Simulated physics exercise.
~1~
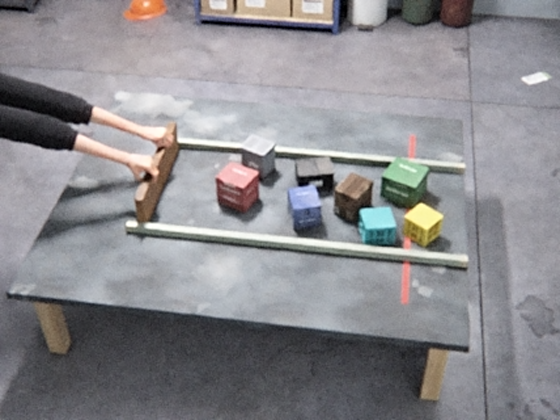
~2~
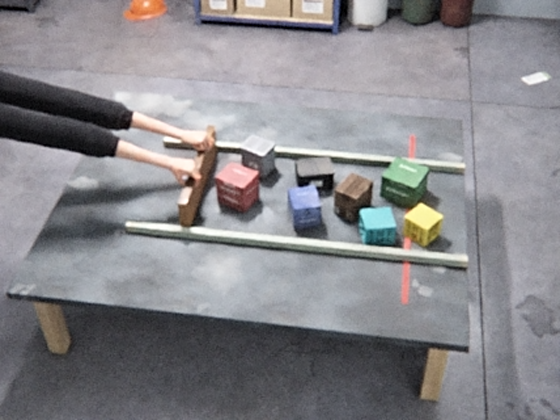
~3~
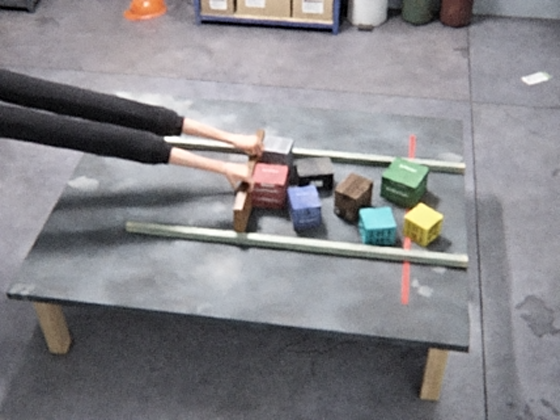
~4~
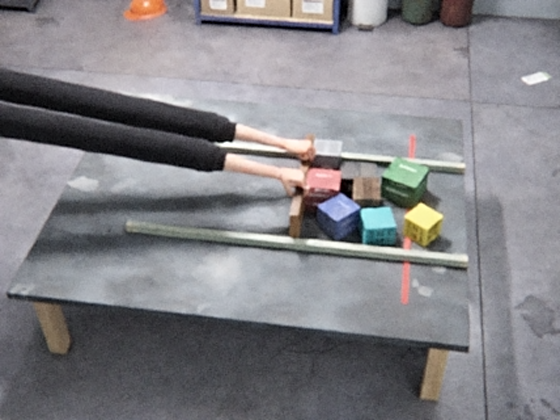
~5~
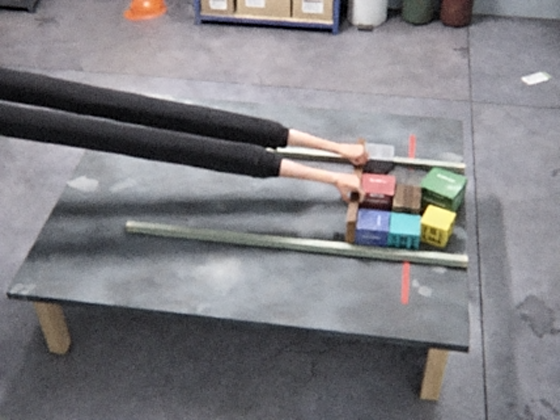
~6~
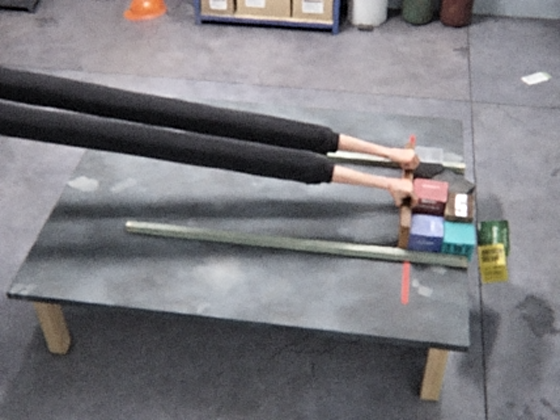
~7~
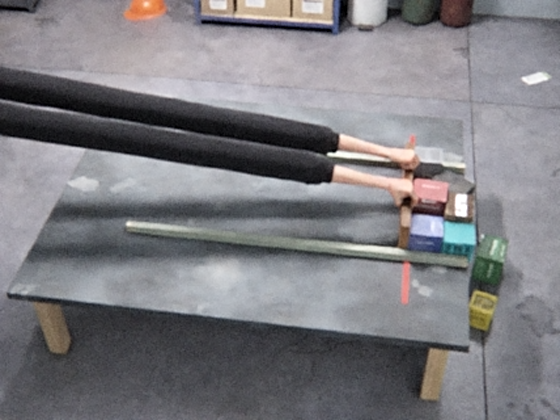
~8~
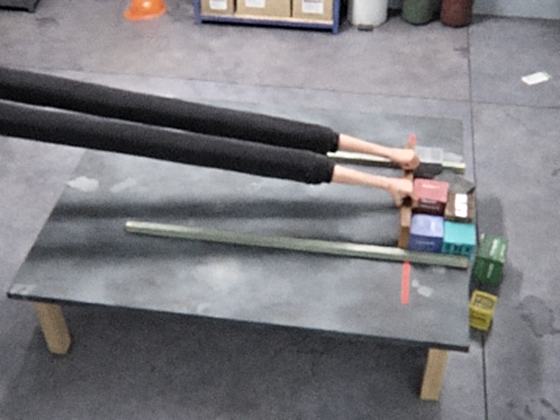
Two hands push a plank rightward, sweeping boxes along until green and yellow ones fall off.
